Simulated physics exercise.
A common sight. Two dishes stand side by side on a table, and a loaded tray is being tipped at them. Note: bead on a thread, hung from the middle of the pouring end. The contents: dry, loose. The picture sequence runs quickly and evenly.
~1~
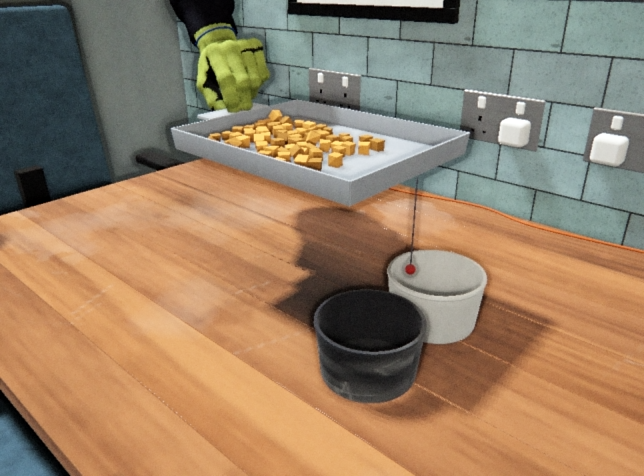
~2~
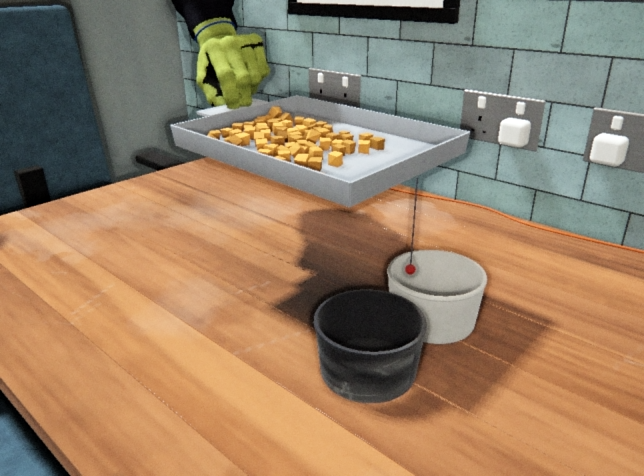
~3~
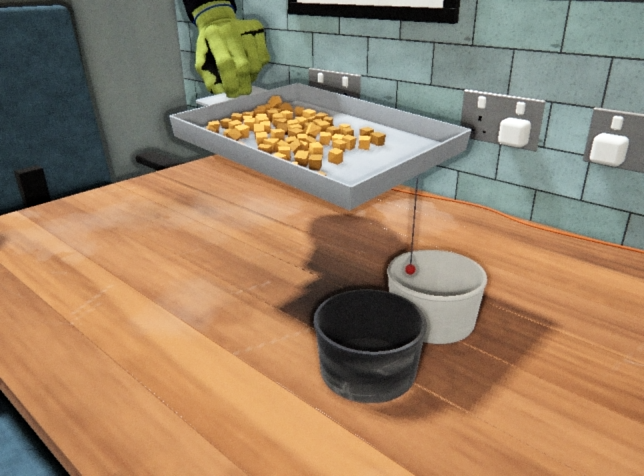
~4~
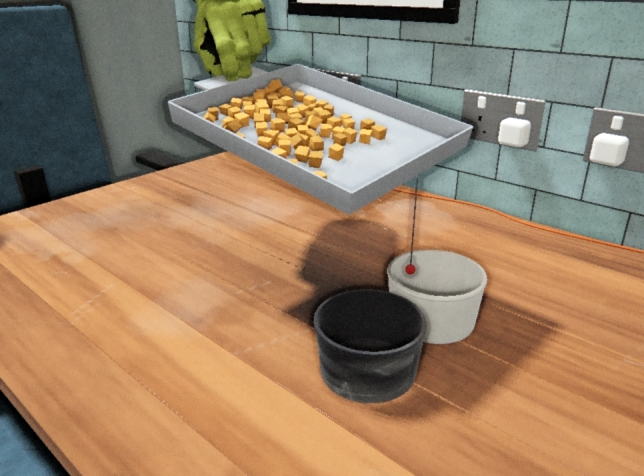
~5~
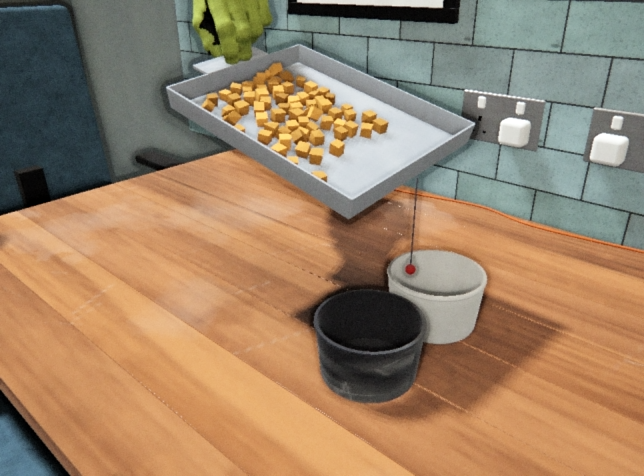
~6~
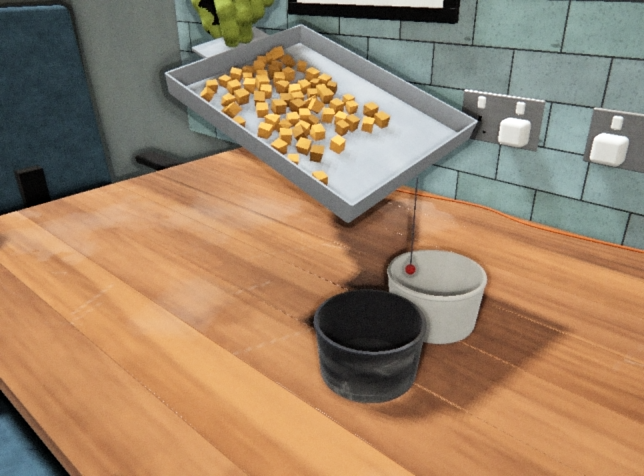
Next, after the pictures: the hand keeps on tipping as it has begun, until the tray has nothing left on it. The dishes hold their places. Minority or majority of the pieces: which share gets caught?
Majority.
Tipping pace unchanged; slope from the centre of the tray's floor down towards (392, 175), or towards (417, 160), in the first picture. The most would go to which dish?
The first try favours the left of the two, the second the right of the two.
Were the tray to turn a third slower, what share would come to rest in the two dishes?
Roughly 70 %.
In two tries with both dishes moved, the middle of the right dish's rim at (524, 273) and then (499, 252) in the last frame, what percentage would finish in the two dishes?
You'd end up with around 0 per cent and then around 0 per cent.
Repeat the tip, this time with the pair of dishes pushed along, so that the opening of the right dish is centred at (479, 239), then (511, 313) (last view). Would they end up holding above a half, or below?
At place one a lesser share; at place two a lesser share.
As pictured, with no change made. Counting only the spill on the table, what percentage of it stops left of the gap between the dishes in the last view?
I'd say some 30 in a hundred.
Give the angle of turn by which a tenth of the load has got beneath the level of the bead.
The tilt then is about 80°.
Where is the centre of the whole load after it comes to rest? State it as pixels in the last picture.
Centre at rest: Close to (370, 366).
Shortly afterwards, tray tipped steeply; all but a few on the tray; only a few in the left dish; a little in the air.
Next, tray tipped past a quarter turn; the bulk on the tray; a little in the left dish; a little outside both; only a few in the air.
Some moments later, tray tipped past a quarter turn; the bulk in the left dish; near a quarter outside both.
In the end, tray tipped past a quarter turn; the bulk in the left dish; none at all in the right dish; near a quarter outside both.
